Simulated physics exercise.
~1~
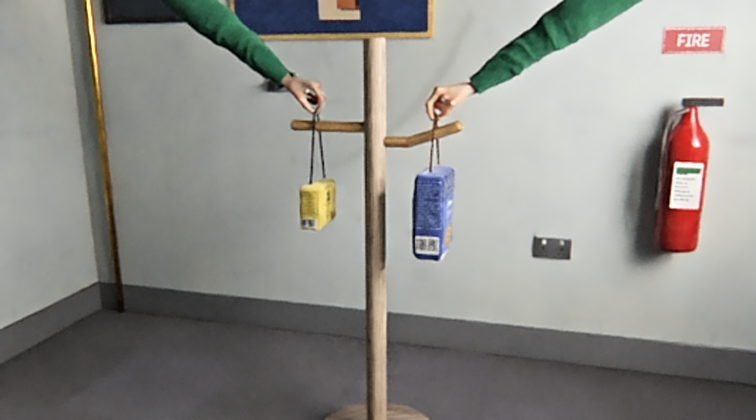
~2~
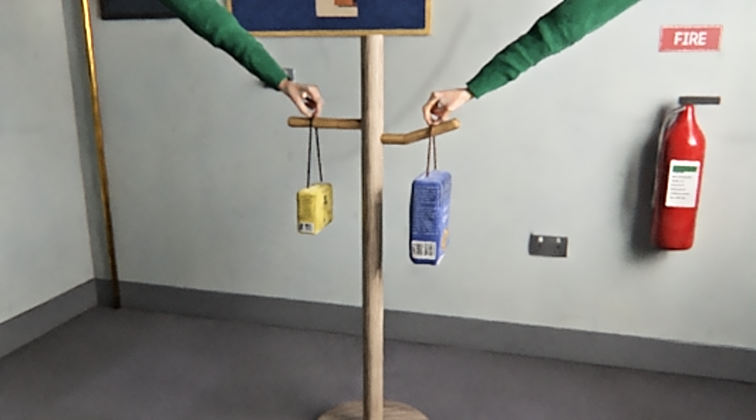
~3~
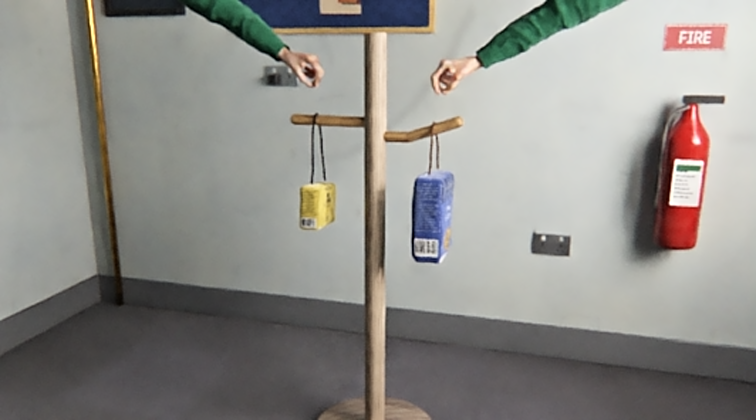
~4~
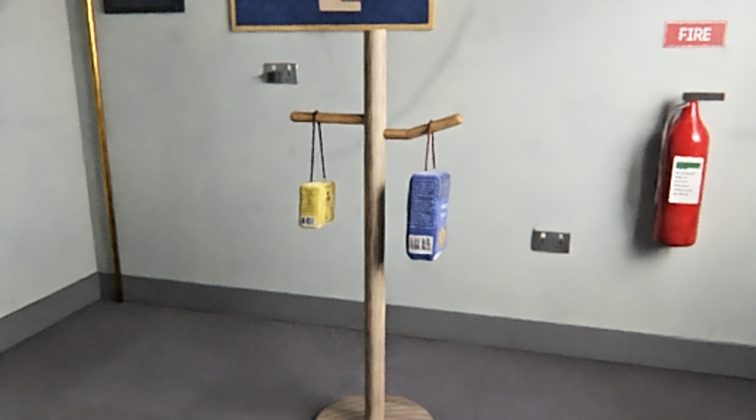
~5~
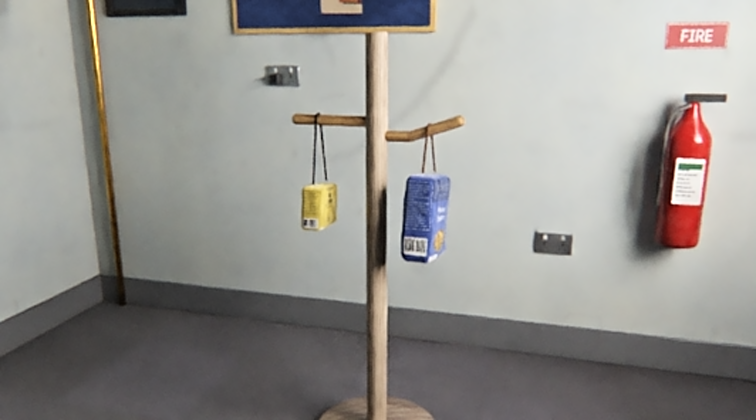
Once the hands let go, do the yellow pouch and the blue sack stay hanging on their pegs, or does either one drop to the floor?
Both stay up. The yellow pouch keeps hanging from the left peg and the blue sack holds on to the right one.
